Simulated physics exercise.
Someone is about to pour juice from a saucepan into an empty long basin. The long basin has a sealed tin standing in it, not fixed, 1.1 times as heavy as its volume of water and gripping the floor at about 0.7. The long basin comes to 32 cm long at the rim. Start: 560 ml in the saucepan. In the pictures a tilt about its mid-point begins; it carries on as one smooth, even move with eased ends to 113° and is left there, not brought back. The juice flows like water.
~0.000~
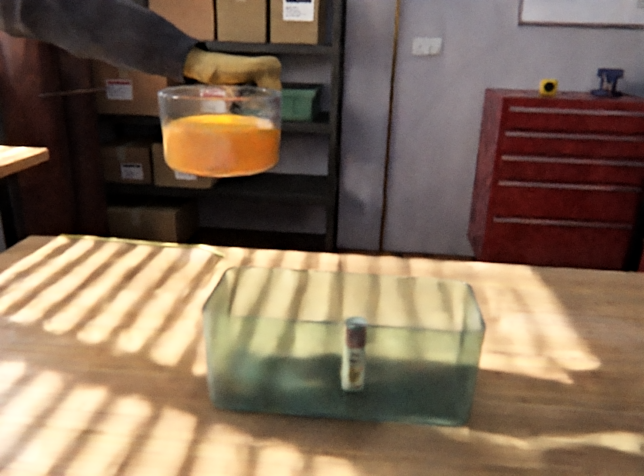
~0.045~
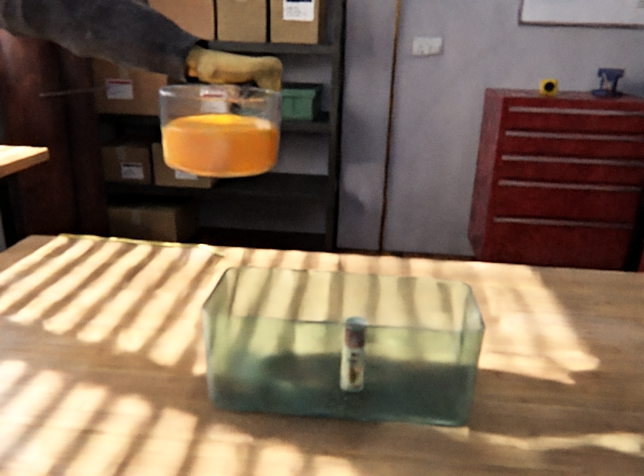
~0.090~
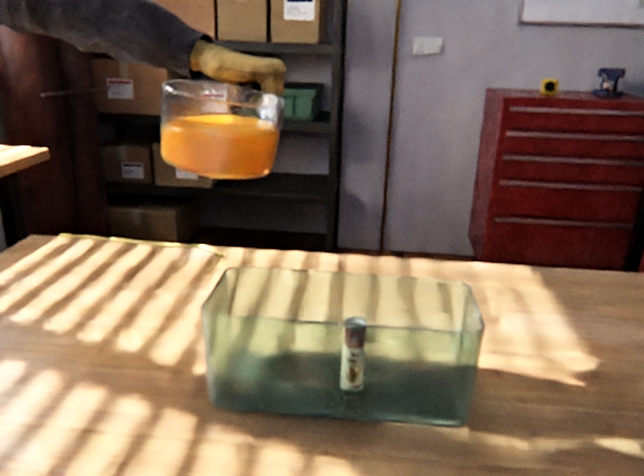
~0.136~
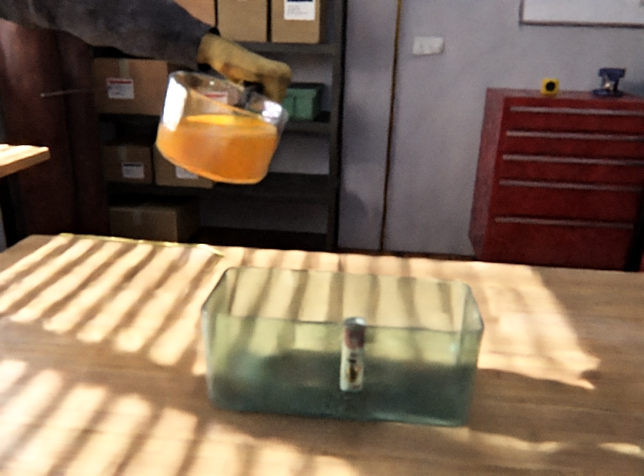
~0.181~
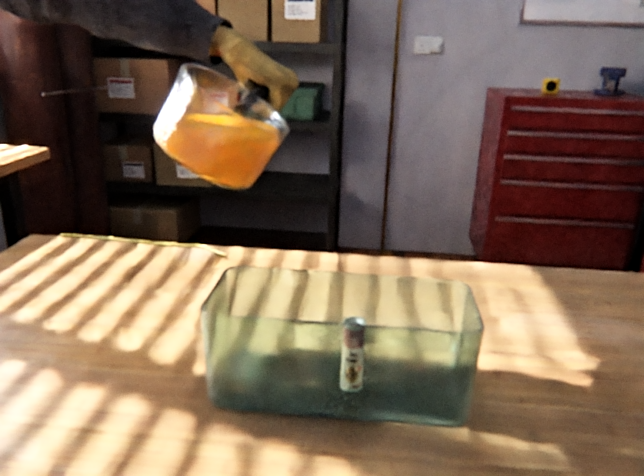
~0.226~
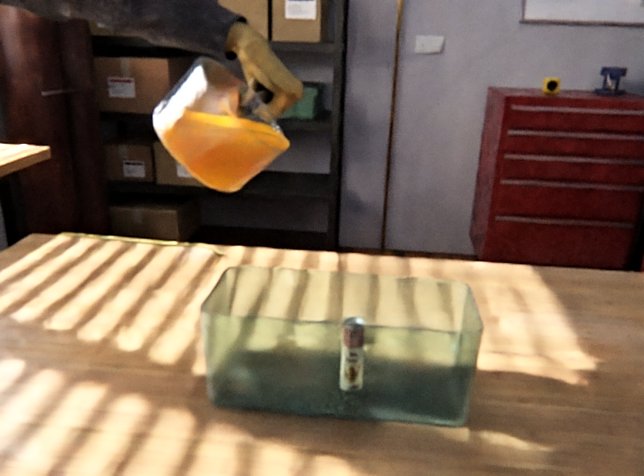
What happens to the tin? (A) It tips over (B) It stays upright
It tips over (A).
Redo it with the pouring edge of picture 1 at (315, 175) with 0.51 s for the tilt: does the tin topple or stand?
Result: Tin tipped over.
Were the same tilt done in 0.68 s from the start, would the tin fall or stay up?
Then the tin tumbles.
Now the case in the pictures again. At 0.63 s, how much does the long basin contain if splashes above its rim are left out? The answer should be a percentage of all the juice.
84 per cent or thereabouts.
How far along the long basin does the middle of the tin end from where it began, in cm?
Looks like roughly 7.5 cm in total.
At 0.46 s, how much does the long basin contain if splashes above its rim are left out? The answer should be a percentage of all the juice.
Roughly 14 percent.
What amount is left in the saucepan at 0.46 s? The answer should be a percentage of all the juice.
Remaining: Near 22 % of the total.
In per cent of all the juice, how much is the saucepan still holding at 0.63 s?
Around 4 percent of it.
Then, 0.46 s in, the tilt is 110° and 23 per cent is still to pour; the tin stands where it began.
Then, 0.63 s in, the tilt is 113° and 4 per cent is still to pour; the tin leans 10°.
Then, 0.81 s in, the tilt is 113° and 0 per cent is still to pour; the tin leans 58°.
Then, 1.01 s in, the tilt is 113° and 0 per cent is still to pour; the tin lies on its side.
Finally, the tin lies on its side.
